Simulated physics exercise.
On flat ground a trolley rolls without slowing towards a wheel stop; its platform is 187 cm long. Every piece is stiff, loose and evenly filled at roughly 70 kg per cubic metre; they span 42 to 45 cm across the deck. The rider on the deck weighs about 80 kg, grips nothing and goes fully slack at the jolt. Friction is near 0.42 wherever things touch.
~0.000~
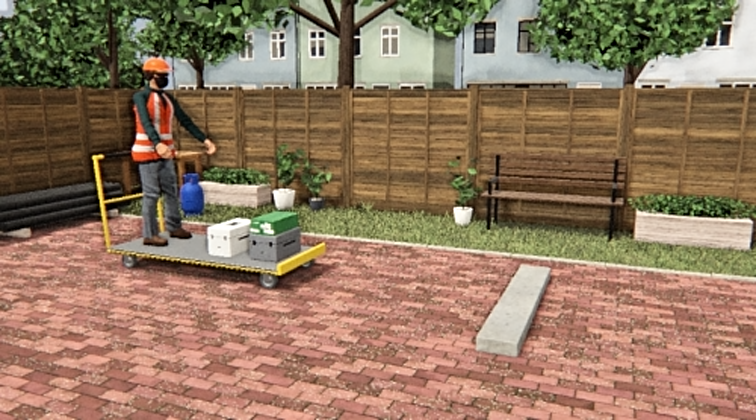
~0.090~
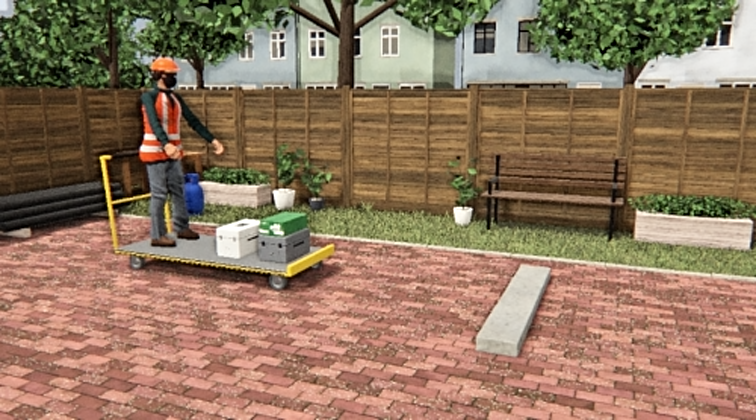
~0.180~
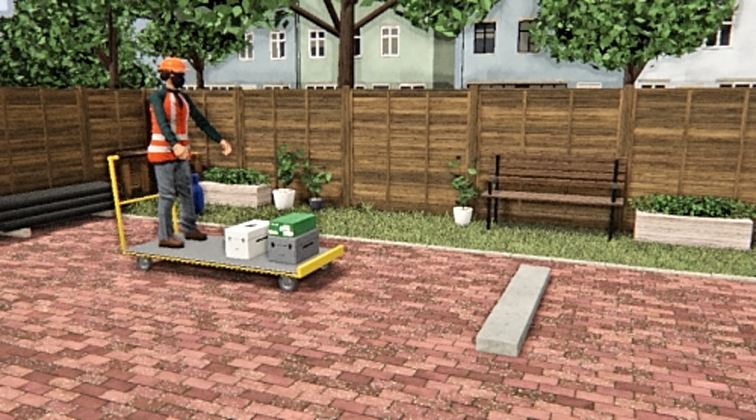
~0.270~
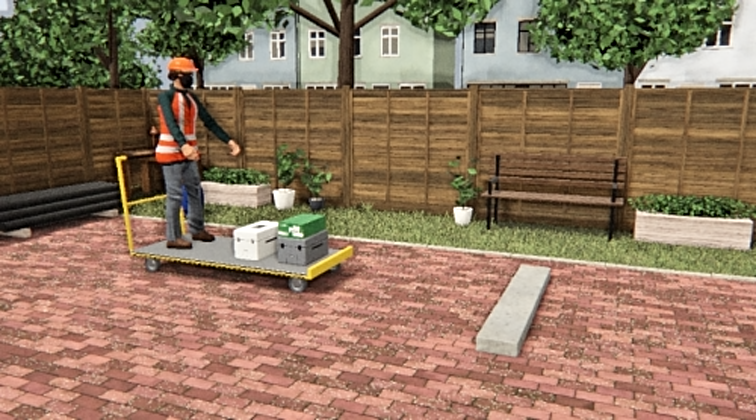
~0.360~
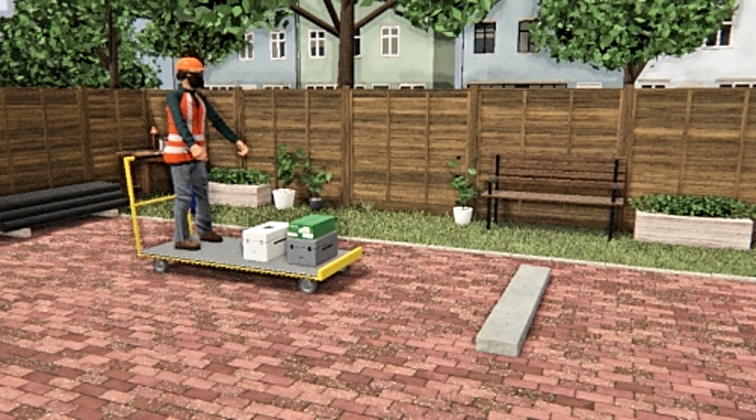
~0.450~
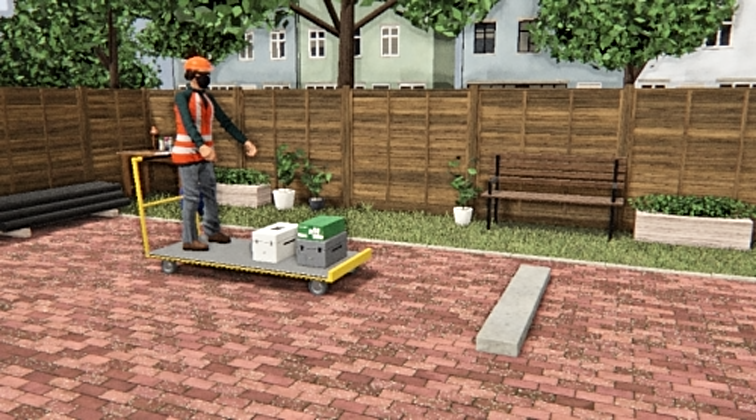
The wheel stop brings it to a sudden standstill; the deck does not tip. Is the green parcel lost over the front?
At this pace the green parcel remains on the deck.
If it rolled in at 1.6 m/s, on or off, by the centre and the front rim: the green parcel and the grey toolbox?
Then green off, grey on.
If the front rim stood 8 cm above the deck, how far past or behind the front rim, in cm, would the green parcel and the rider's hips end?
In that case green 10 behind, hips 130 behind.
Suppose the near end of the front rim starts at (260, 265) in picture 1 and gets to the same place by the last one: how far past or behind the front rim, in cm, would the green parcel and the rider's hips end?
Then green 10 past, hips 130 behind.
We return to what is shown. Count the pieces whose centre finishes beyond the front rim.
0 of them.
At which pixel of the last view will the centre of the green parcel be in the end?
Near (499, 245).
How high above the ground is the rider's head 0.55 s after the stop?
Some 80 cm up.
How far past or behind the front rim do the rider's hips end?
About 130 cm behind the rim.
Impact comes at 1.75 s.
After 2.00 s the green parcel is 14 cm behind the rim, tilted 0°, near (498, 245) in the last picture's view.
After 2.30 s the green parcel is 13 cm behind the rim, tilted 0°, near (499, 245) in the last picture's view.
After 2.75 s the green parcel is 13 cm behind the rim, tilted 0°, near (499, 245) in the last picture's view.
Final state at 2.9 s, nothing is past the rim; behind it, green parcel, white toolbox, grey toolbox and the rider's hips.
